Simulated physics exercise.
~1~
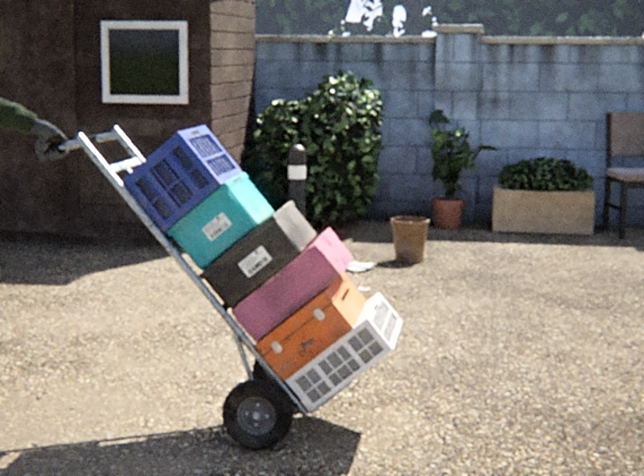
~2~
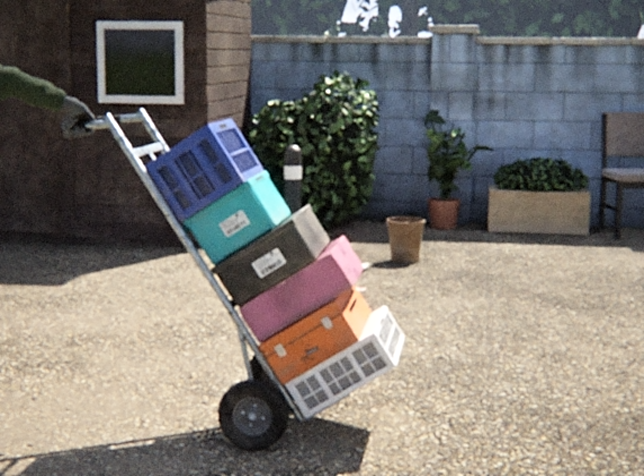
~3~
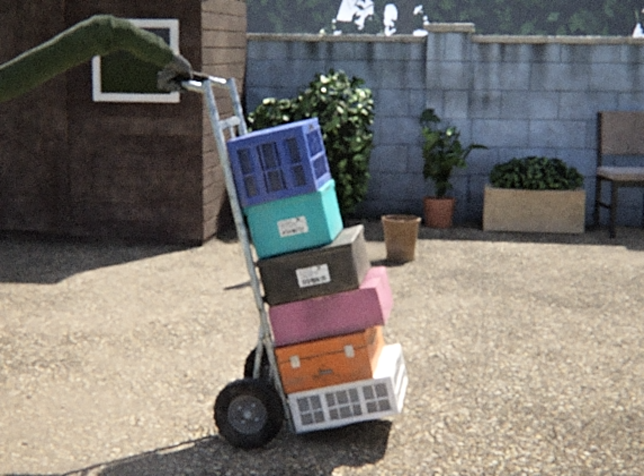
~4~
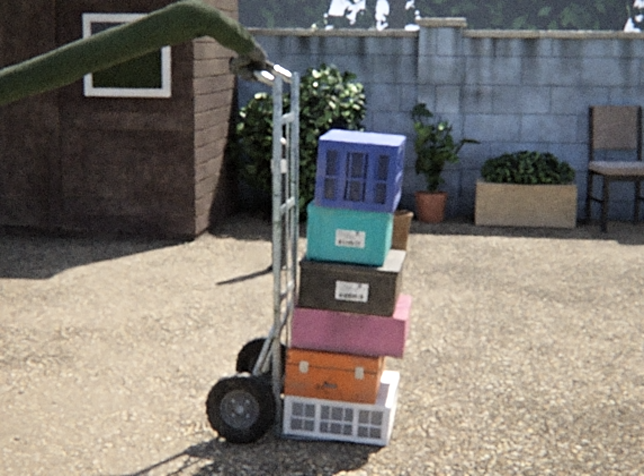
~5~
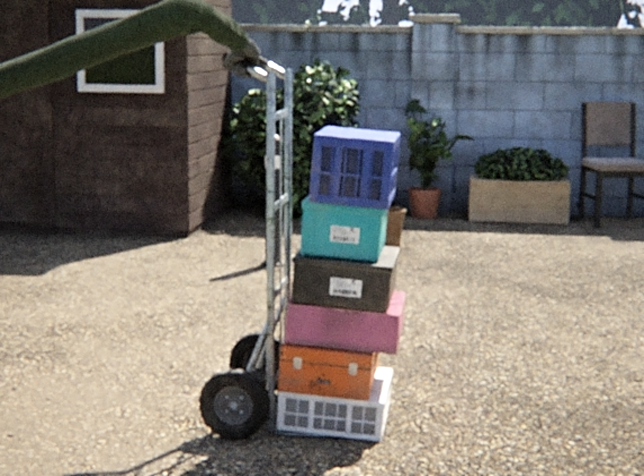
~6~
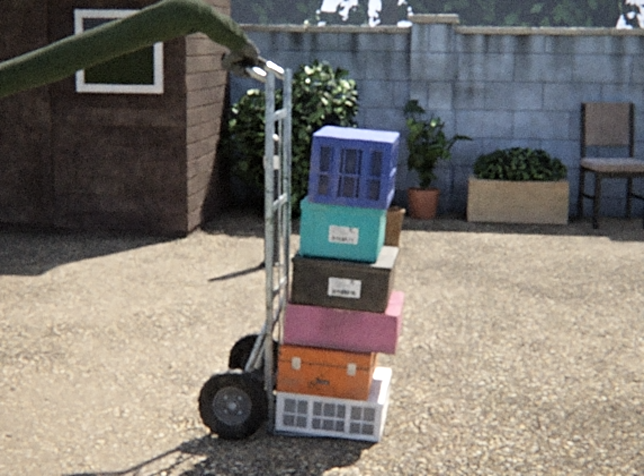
The clip opens on a sunny yard where a green-sleeved arm at the left grips a tilted sack truck stacked with six pieces. From the bottom up, these are a white crate, an orange toolbox, a pink box, a black tote, a turquoise tote and a blue crate. The arm swings the handle up and to the right, slowly and then faster. As the truck comes upright, the load stands clear of the frame and the blue crate shifts out of place. The truck then stays still and held, with all the pieces still stacked and none toppled.
